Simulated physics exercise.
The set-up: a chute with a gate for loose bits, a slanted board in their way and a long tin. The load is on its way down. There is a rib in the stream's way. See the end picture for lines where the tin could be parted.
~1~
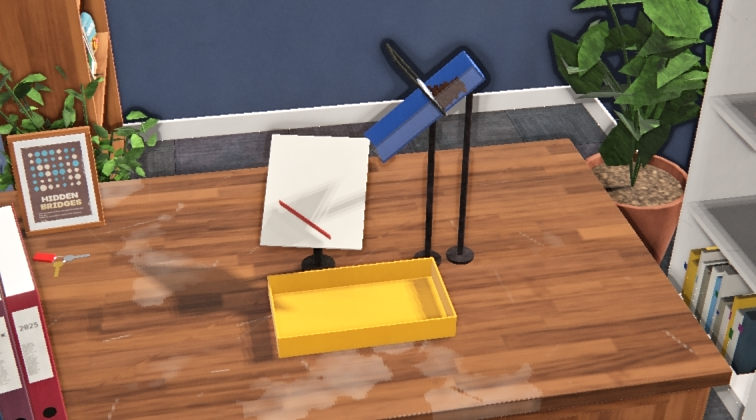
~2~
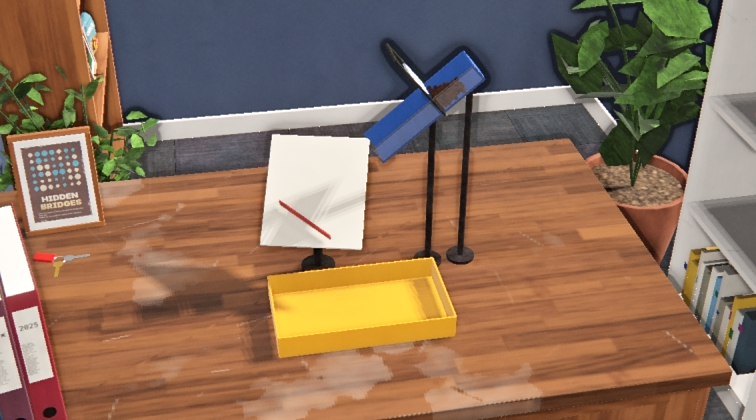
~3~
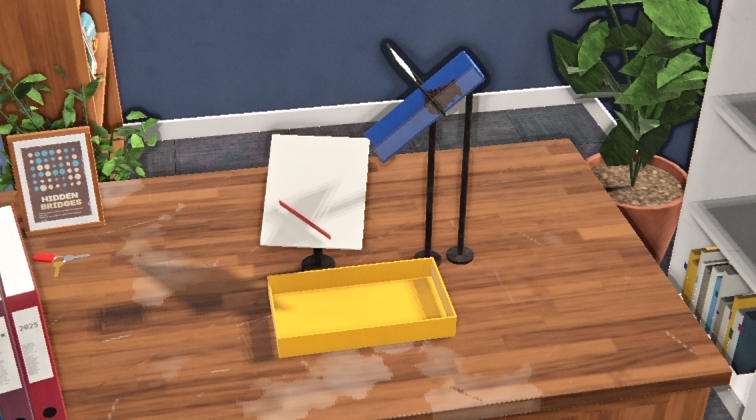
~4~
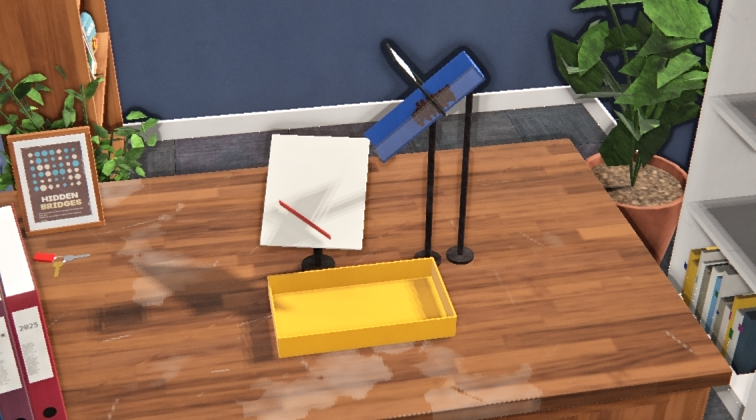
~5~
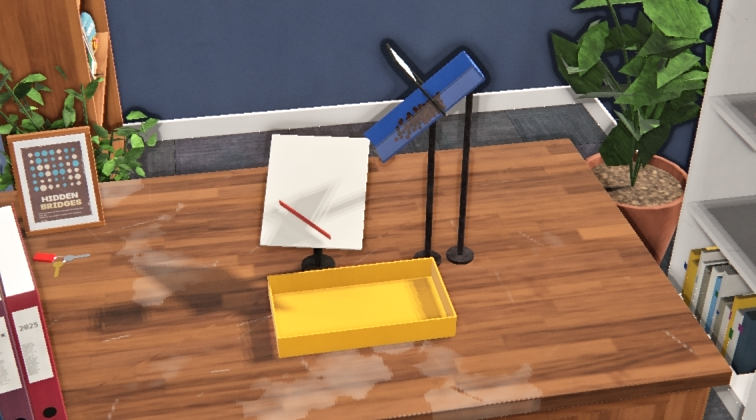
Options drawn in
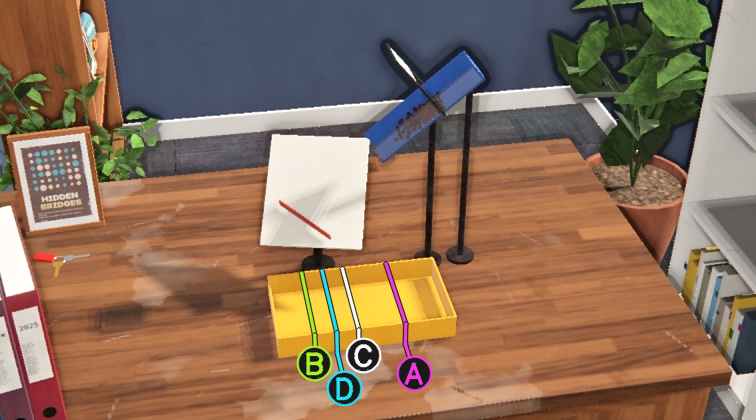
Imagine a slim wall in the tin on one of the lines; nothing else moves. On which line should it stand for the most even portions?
C works best here.
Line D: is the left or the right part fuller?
The right side.
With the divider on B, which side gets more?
More lands on the right.
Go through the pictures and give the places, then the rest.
The first picture shows load behind the gate at (445, 92), allspice berries; lip of the chute at (379, 155), sloping fairly steeply.
The second picture shows middle of the board at (316, 190), tilted fairly steeply; middle of its low edge at (311, 247); of its high edge at (321, 136).
The third picture shows front corners of the tin at (279, 338) and (456, 317), empty; front of the load at (426, 106).
The fourth picture shows middle of the load at (430, 107); its front at (414, 116), about a third of the way to the lip; rib from (279, 200) to (330, 236).
The fifth picture shows middle of the load at (423, 117); its front at (396, 139), about two thirds of the way to the lip.
On the marked copy, line A crosses the front rim at (405, 323); line B crosses the front rim at (314, 334); line C crosses the front rim at (358, 328); line D crosses the front rim at (336, 331).
If A is chosen, of what is caught, all on the left of the divider, none on the right.
If B is chosen, of what is caught, a small part on the left of the divider, nearly all on the right.
If C is chosen, of what is caught, about a third on the left of the divider, about two thirds on the right.
If D is chosen, of what is caught, a small part on the left of the divider, most on the right.
